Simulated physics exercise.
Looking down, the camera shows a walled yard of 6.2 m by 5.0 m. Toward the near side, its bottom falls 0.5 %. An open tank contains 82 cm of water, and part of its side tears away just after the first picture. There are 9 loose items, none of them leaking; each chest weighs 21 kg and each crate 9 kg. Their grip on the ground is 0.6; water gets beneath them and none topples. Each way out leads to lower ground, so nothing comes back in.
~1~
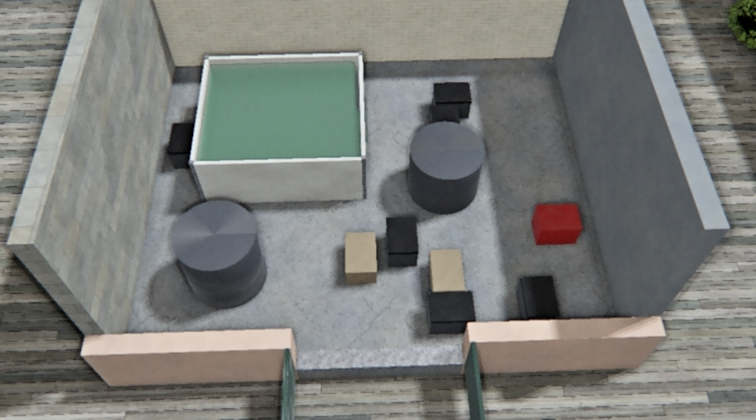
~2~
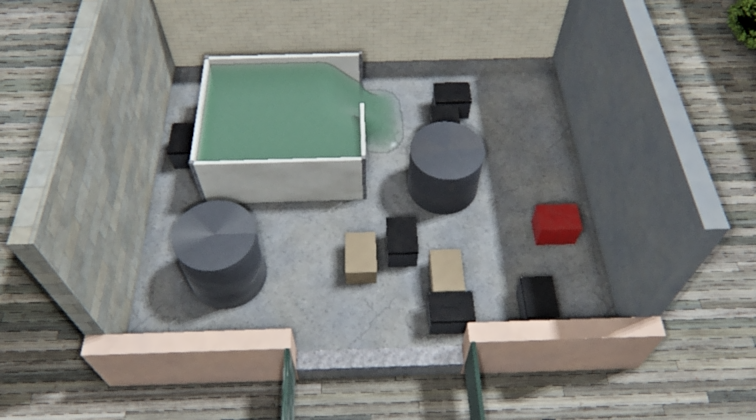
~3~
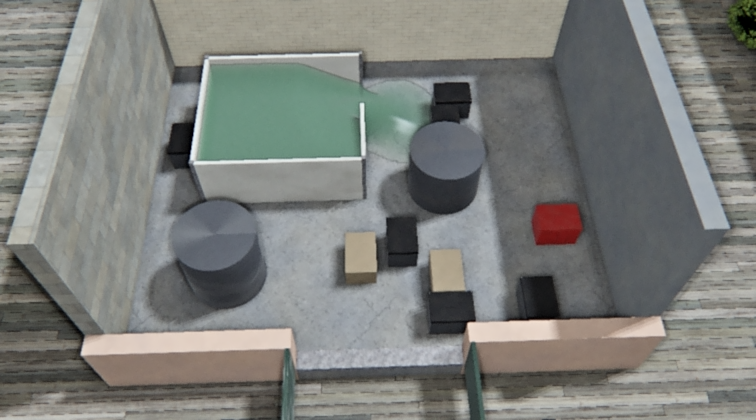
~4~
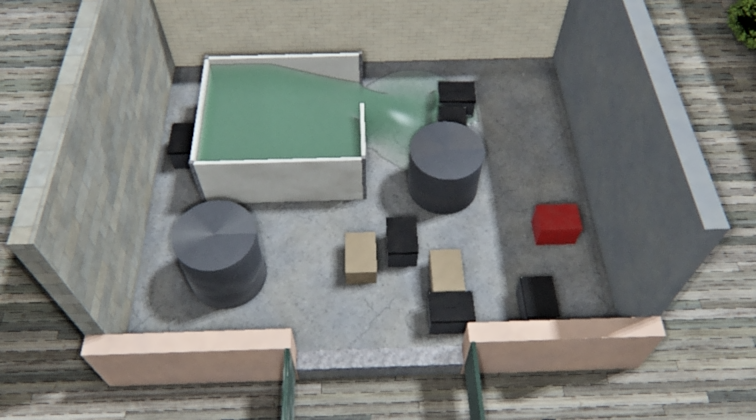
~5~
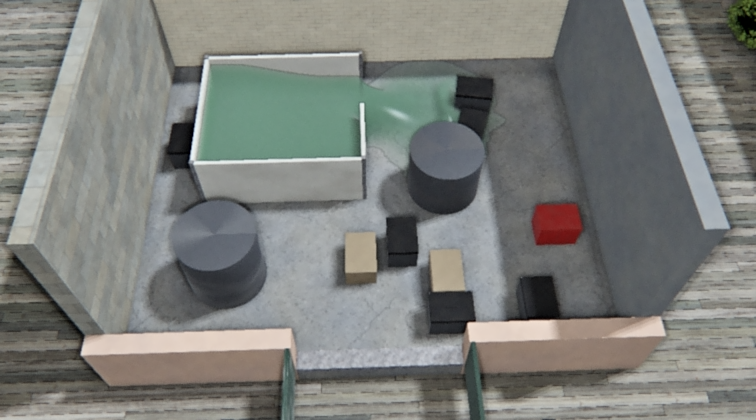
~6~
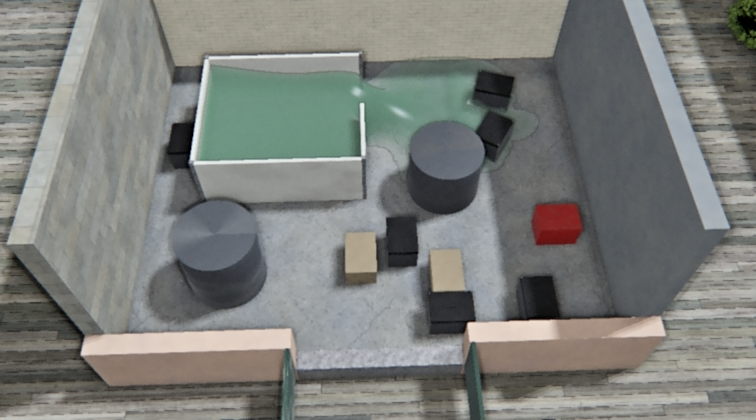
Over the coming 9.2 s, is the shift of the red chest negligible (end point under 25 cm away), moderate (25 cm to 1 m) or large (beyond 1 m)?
Large - it finishes beyond 1 m.
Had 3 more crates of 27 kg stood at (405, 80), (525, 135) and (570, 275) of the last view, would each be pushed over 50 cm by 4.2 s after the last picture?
First outside the limit, then outside the limit, then outside the limit.
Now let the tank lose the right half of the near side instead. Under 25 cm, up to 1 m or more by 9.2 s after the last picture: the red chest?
In that scenario the red chest would have shifted only slightly.
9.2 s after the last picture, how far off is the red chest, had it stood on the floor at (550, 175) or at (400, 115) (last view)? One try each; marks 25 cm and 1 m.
Try one, it is swept a long way; try two, it is swept a long way.
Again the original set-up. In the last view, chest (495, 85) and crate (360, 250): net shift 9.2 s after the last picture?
Lab note - net shifts in order: 200 cm; 120 cm.
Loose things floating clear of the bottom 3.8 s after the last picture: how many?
Tally: 2 of them.
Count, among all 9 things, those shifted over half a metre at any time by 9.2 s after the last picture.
My count gives 8.
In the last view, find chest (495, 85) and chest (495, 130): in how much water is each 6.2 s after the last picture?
Around 13 cm and 16 cm.
Then, 1.2 s after the last picture the red chest is near (559, 226), 0.1 m from its start, aground; 0 of 9 are out; 1 afloat.
Then, 3.8 s after the last picture the red chest is near (399, 263), 2.2 m from its start, aground; 0 of 9 are out; 2 afloat.
Then, 6.2 s after the last picture the red chest is near (321, 242), 3.2 m from its start, aground; 0 of 9 are out; 4 afloat.
Then, 9.2 s after the last picture the red chest is near (255, 303), 4.1 m from its start, afloat; 0 of 9 are out; 7 afloat.
